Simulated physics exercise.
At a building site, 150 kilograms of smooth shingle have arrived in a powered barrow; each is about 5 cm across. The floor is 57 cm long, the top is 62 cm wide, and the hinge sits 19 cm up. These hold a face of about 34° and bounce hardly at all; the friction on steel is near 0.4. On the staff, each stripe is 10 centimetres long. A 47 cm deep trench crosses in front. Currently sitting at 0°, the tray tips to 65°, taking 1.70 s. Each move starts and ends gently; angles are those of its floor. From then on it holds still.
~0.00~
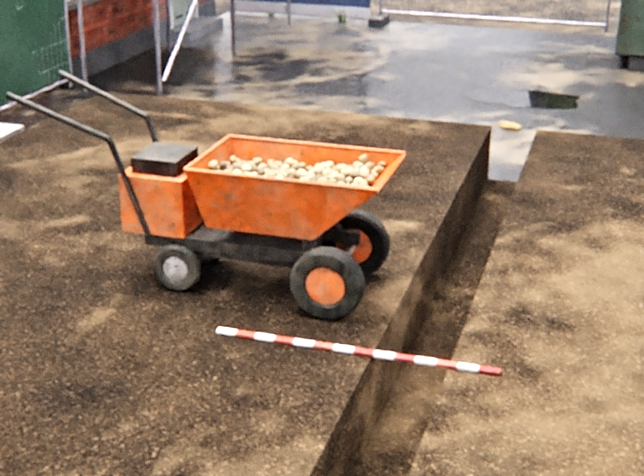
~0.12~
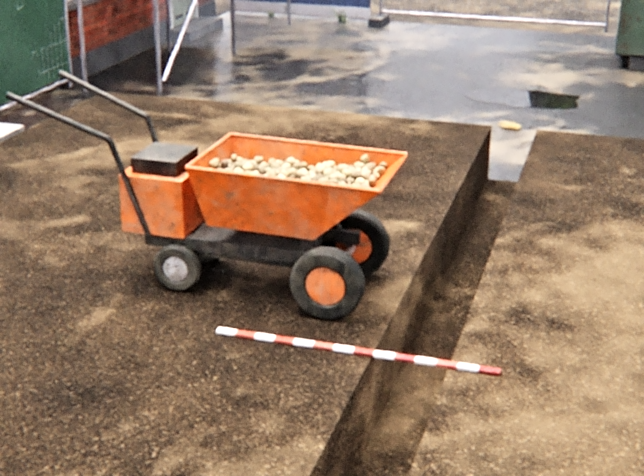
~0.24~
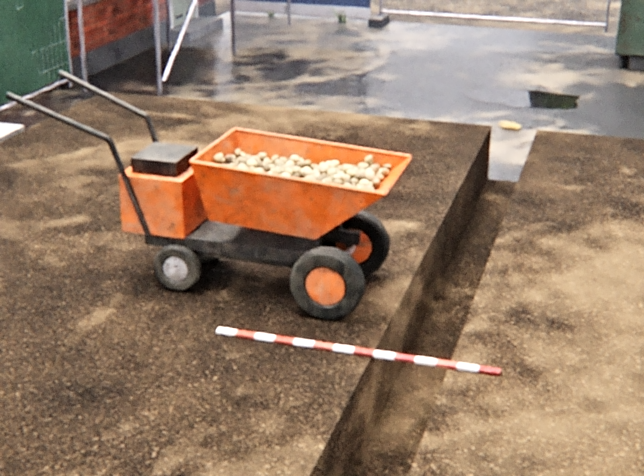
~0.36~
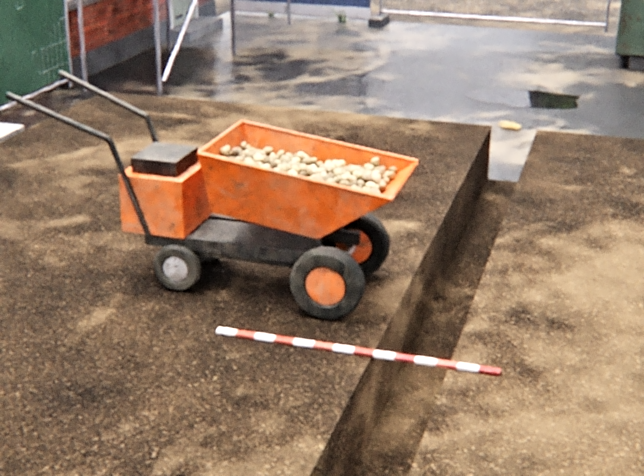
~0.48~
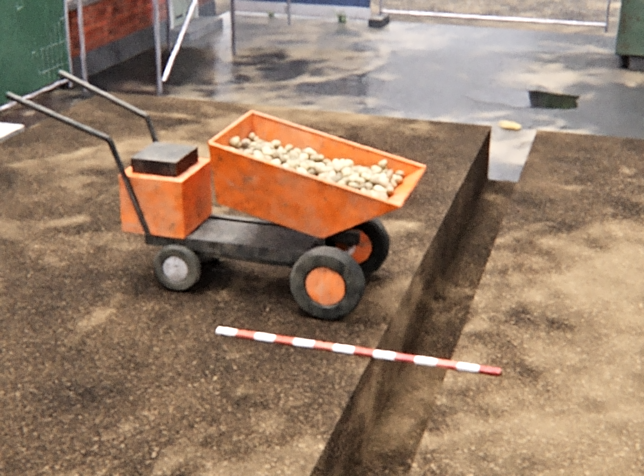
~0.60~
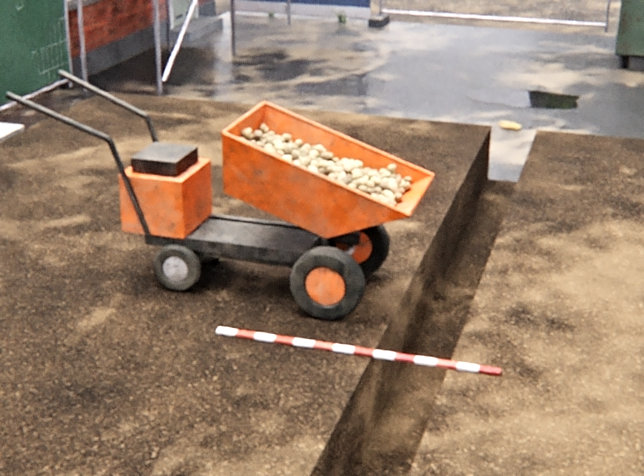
The orange tray of stones on a small cart tilts gradually toward the trench at right.
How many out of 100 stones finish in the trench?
About 26 of them.
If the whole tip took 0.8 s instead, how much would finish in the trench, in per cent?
Probably about 20 in a hundred.
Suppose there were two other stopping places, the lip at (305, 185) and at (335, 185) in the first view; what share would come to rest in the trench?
That gives roughly 100 per cent and roughly 80 per cent.
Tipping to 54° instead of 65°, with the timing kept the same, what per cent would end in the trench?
Some 40% would finish there.
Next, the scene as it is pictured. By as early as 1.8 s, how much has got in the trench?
Something like 5 in a hundred.
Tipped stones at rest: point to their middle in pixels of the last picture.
(512, 315).
After 1.3 s the floor is at 55°; 100 % in the tray; the foremost stones are at (457, 255).
After 1.8 s the floor is at 65°; 40 % in the tray, 6 % in the trench, 54 % past the trench; the foremost stones are at (588, 336).
After 2.2 s the floor is at 65°; 12 % in the tray, 14 % in the trench, 74 % past the trench; the foremost stones are past the picture's edge.
After 4.1 s the floor is at 65°; 0 % in the tray, 26 % in the trench, 74 % past the trench; the foremost stones are past the picture's edge.
